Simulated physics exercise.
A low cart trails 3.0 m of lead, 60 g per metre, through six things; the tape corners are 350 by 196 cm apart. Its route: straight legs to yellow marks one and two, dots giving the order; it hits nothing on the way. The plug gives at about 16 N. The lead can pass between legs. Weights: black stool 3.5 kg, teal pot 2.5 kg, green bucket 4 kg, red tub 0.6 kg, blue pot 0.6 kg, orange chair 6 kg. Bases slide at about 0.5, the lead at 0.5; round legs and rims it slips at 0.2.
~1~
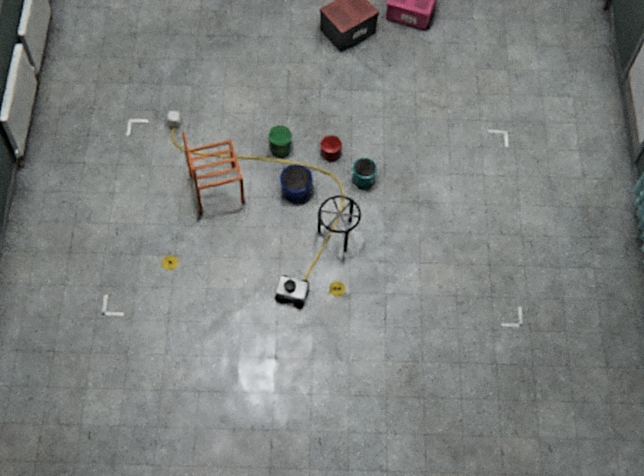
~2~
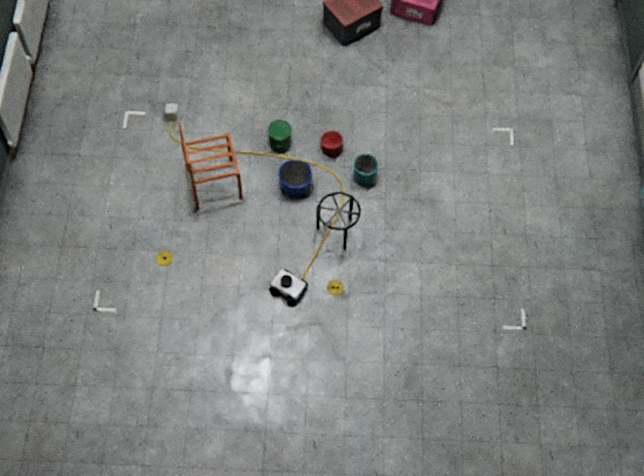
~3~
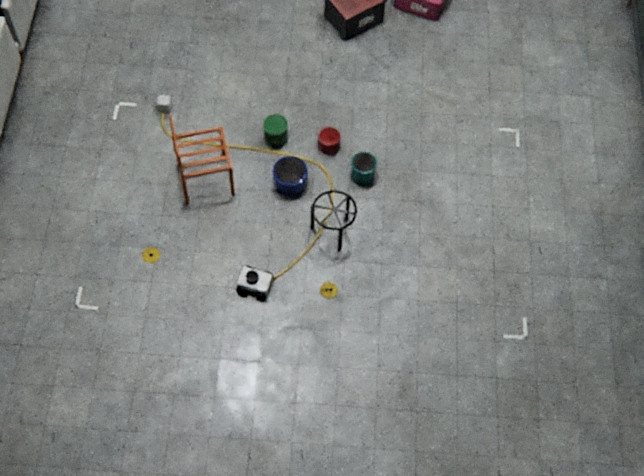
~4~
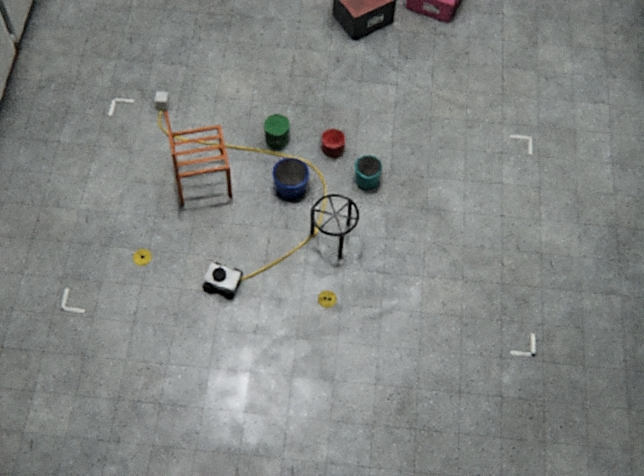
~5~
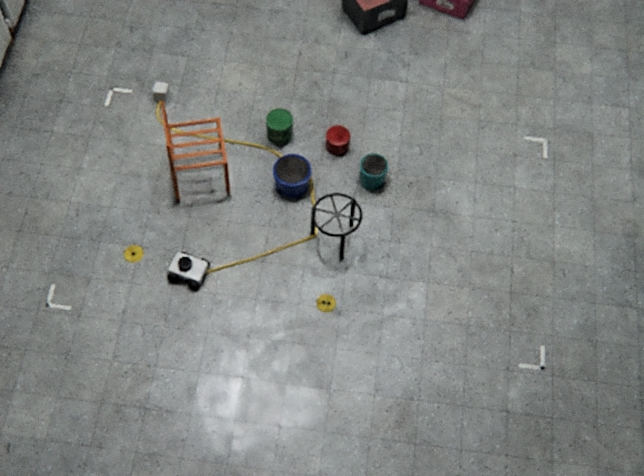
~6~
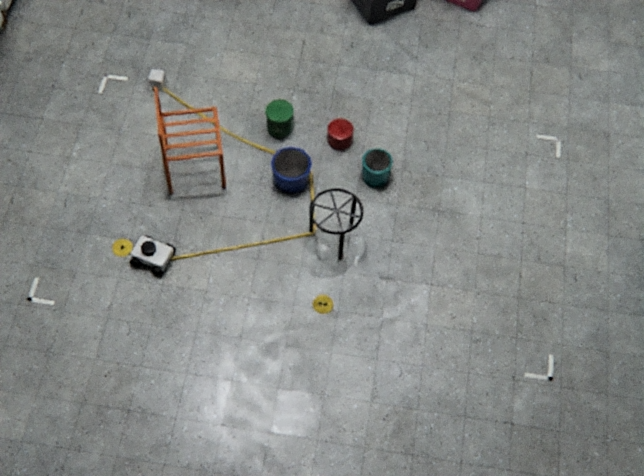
A small white cart rolled left across the gray floor, pulling a yellow cord that straightened and drew tight around the black stool and blue pot, while the orange chair stayed standing nearby.
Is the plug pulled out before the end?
In the end the plug holds.
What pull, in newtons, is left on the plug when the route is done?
Roughly 0 N.
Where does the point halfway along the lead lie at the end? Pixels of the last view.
Near (294, 205).
Next, cart at (147, 254), lead slack at the fixed end; blue pot 26 cm off its start, black stool 3 cm off its start.
Then, cart at (208, 271), lead slack at the fixed end; blue pot 26 cm off its start, black stool 3 cm off its start.
After that, cart at (271, 289), lead slack at the fixed end; blue pot 26 cm off its start at (262, 182), black stool 3 cm off its start at (333, 209).
Later, cart at (322, 303), lead slack at the fixed end; blue pot 26 cm off its start, black stool 3 cm off its start.
At the end, cart at (322, 303), lead slack at the fixed end; blue pot 26 cm off its start at (262, 182), black stool 3 cm off its start at (333, 209).
